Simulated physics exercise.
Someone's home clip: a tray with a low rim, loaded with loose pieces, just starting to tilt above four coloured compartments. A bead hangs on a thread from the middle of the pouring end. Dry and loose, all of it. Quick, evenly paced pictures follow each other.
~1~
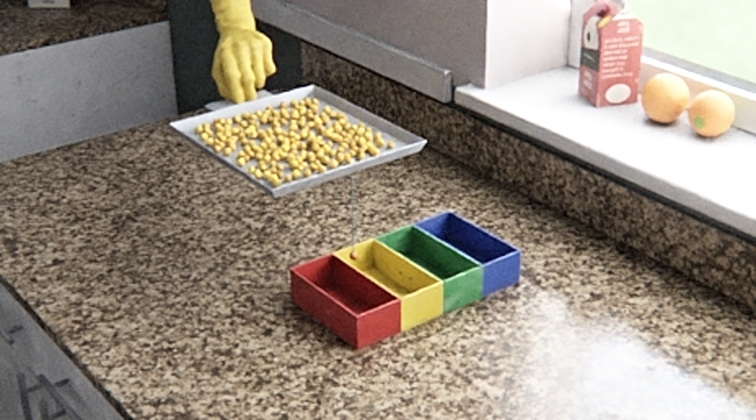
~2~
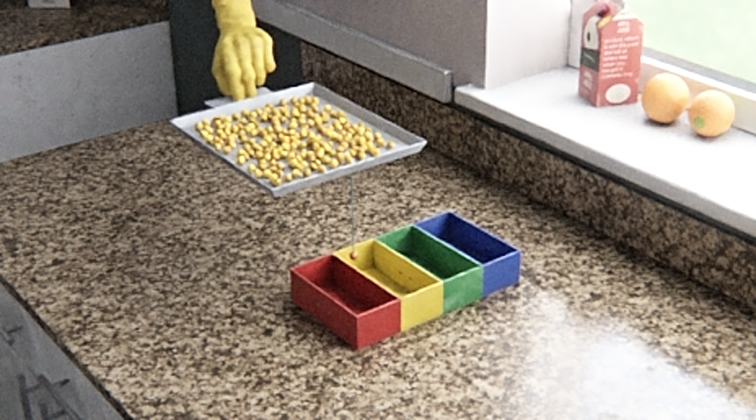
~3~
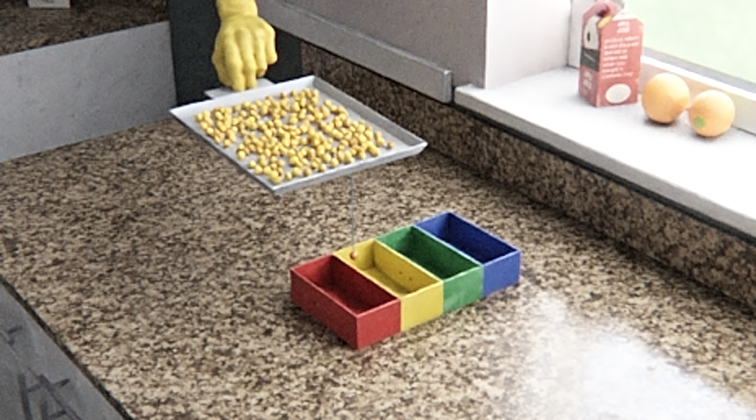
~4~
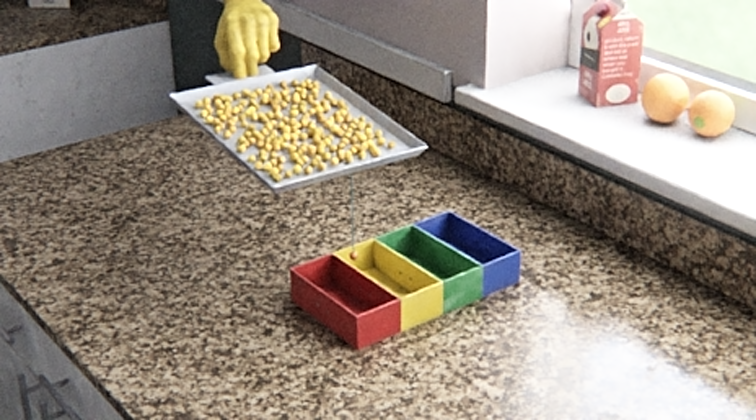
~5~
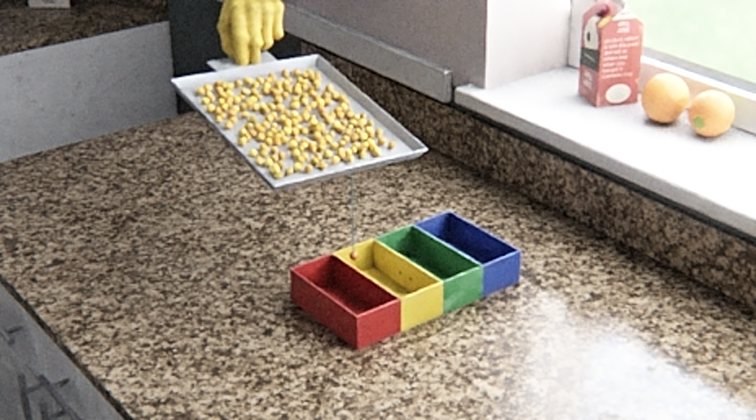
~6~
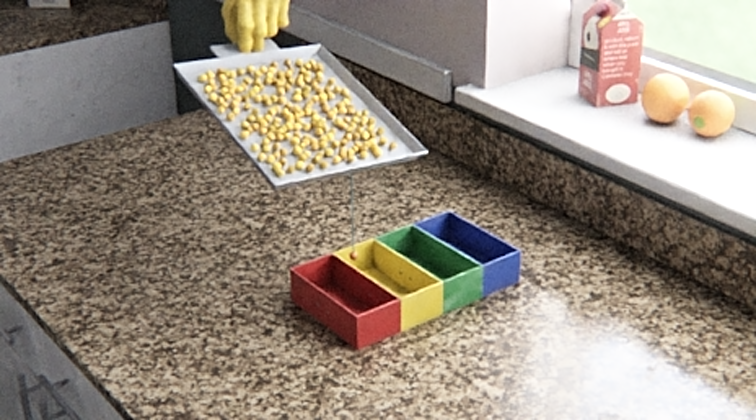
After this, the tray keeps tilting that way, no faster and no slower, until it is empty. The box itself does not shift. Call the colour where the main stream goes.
I call green.
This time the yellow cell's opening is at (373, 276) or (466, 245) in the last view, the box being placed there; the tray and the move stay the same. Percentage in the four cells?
In order: 100 per cent and 70 per cent.
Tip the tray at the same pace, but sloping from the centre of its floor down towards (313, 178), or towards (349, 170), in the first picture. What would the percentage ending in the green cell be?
In order: About 0, then 20 percent.
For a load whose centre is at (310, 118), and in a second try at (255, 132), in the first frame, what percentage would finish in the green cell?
50 and 40 per cent.
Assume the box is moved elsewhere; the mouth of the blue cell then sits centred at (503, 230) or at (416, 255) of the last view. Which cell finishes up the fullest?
In order: That yellow cell, blue.
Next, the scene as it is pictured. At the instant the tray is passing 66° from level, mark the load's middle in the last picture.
Load centre: Approx. (385, 161).
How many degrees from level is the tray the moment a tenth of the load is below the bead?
Roughly 65°.
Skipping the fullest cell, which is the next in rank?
That's the yellow cell.
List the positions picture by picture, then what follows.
Corners of the pouring end at (274, 186) and (419, 141), level; middle of the load at (296, 138), puffed corn balls; bead on its thread at (353, 256); red cell at (379, 321); yellow cell at (422, 303); green cell at (462, 287); blue cell at (501, 271), in the first frame.
Corners of the pouring end at (274, 186) and (419, 141), level; middle of the load at (296, 136), in the second frame.
Corners of the pouring end at (274, 185) and (420, 143), tipped barely, lowest at the right corner; middle of the load at (296, 132), in the third frame.
Corners of the pouring end at (275, 183) and (420, 145), tipped a little, lowest at the right corner; middle of the load at (297, 126), in the fourth frame.
Corners of the pouring end at (276, 182) and (421, 147), tipped a little, lowest at the right corner; middle of the load at (298, 119), in the fifth frame.
Corners of the pouring end at (278, 180) and (421, 149), tipped clearly, lowest at the right corner; middle of the load at (300, 113); red cell at (379, 321); yellow cell at (422, 303); green cell at (462, 287); blue cell at (501, 271), in the sixth frame.
Soon after the last picture, tray tipped steeply; most on the tray; a small part in the green cell; a stray few in the yellow cell; a stray few in the blue cell; about a quarter falling or outside the box.
A little later, tray tipped past a quarter turn; about half in the green cell; about a quarter in the yellow cell; a small part in the red cell; a small part in the blue cell; a stray few falling or outside the box.
Later still, tray tipped past a quarter turn; about half in the green cell; about a third in the yellow cell; a small part in the red cell; a small part in the blue cell; a stray few falling or outside the box.
At rest, tray tipped past a quarter turn; about half in the green cell; about a third in the yellow cell; a small part in the red cell; a small part in the blue cell; a stray few outside the box.
